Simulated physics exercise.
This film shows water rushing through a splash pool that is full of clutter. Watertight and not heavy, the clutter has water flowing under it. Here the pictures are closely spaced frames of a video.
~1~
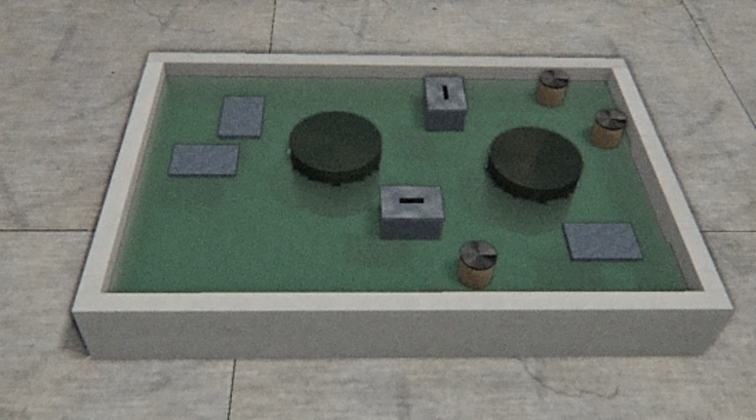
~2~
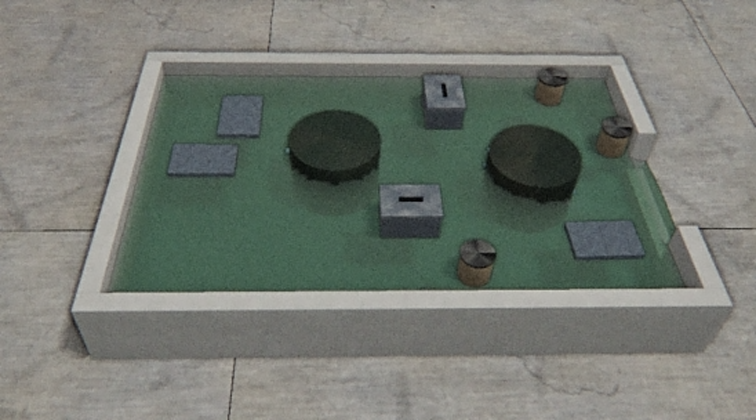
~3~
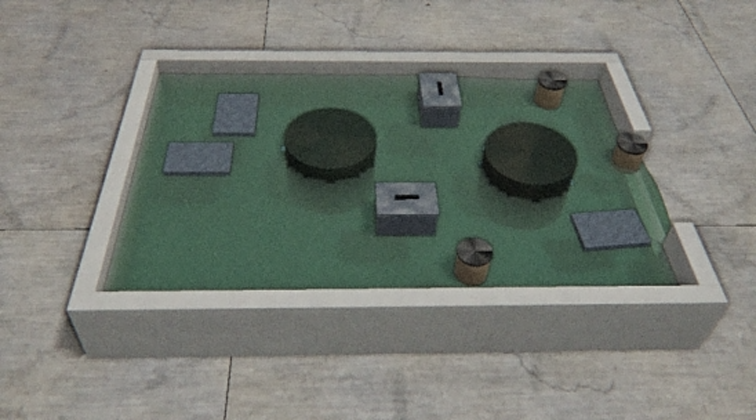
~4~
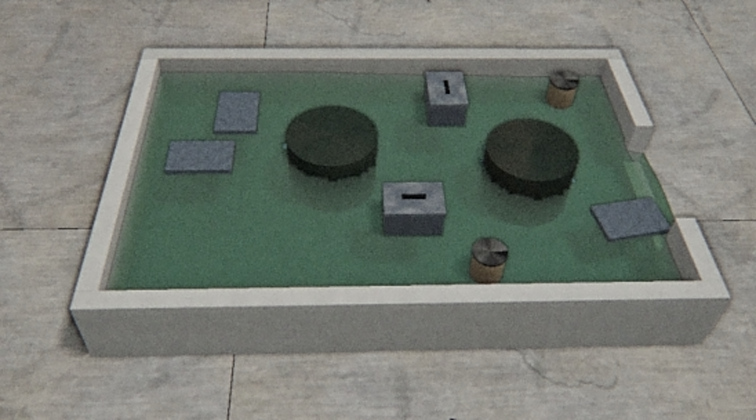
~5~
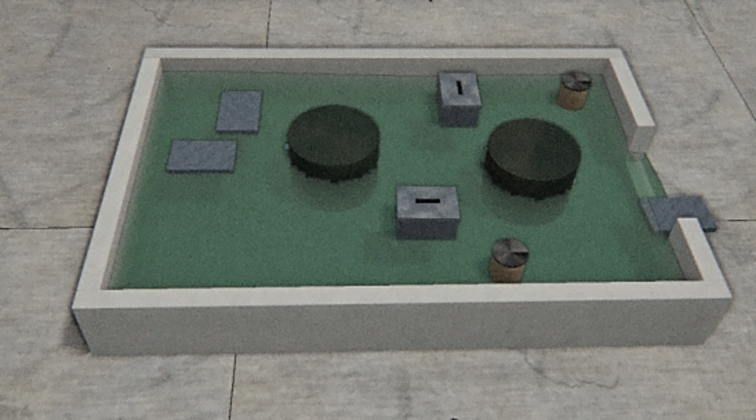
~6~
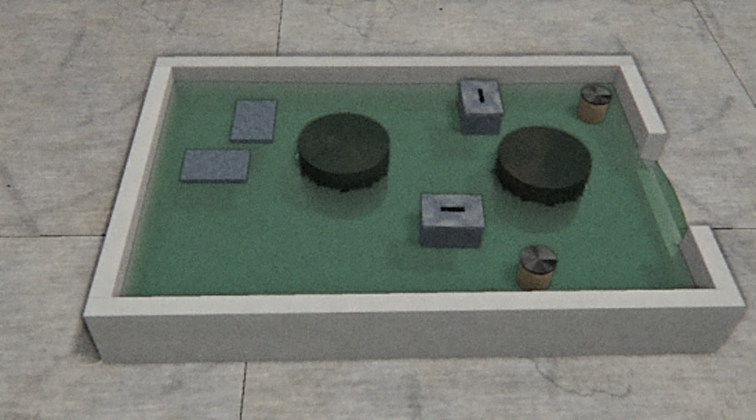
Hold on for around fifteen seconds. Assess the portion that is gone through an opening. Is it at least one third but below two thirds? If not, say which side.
No, two thirds or more.
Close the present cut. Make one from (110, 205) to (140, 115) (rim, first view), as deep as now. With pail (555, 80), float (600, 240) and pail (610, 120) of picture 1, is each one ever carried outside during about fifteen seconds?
In the order given: Retained, retained, retained.
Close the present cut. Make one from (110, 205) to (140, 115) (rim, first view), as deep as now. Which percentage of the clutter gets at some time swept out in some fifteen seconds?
40 per cent.
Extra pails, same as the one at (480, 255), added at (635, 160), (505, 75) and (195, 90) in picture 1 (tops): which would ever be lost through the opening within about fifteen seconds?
In order: Leaves the room, leaves the room, never leaves.
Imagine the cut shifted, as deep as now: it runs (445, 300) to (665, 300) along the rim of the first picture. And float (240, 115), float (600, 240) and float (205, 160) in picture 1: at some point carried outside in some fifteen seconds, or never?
Answer, item by item: Not lost, lost, not lost.
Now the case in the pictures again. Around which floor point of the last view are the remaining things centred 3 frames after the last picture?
Their centre sits close to (446, 201) on the floor of the last picture.
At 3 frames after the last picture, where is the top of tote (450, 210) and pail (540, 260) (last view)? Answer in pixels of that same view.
(496, 212) and (589, 257).
A moment on, 2 of 8 are out; 6 afloat.
Next, 4 of 8 are out; 4 afloat.
Later, 6 of 8 are out; 2 afloat.
In the end, 6 of 8 are out; 2 afloat.
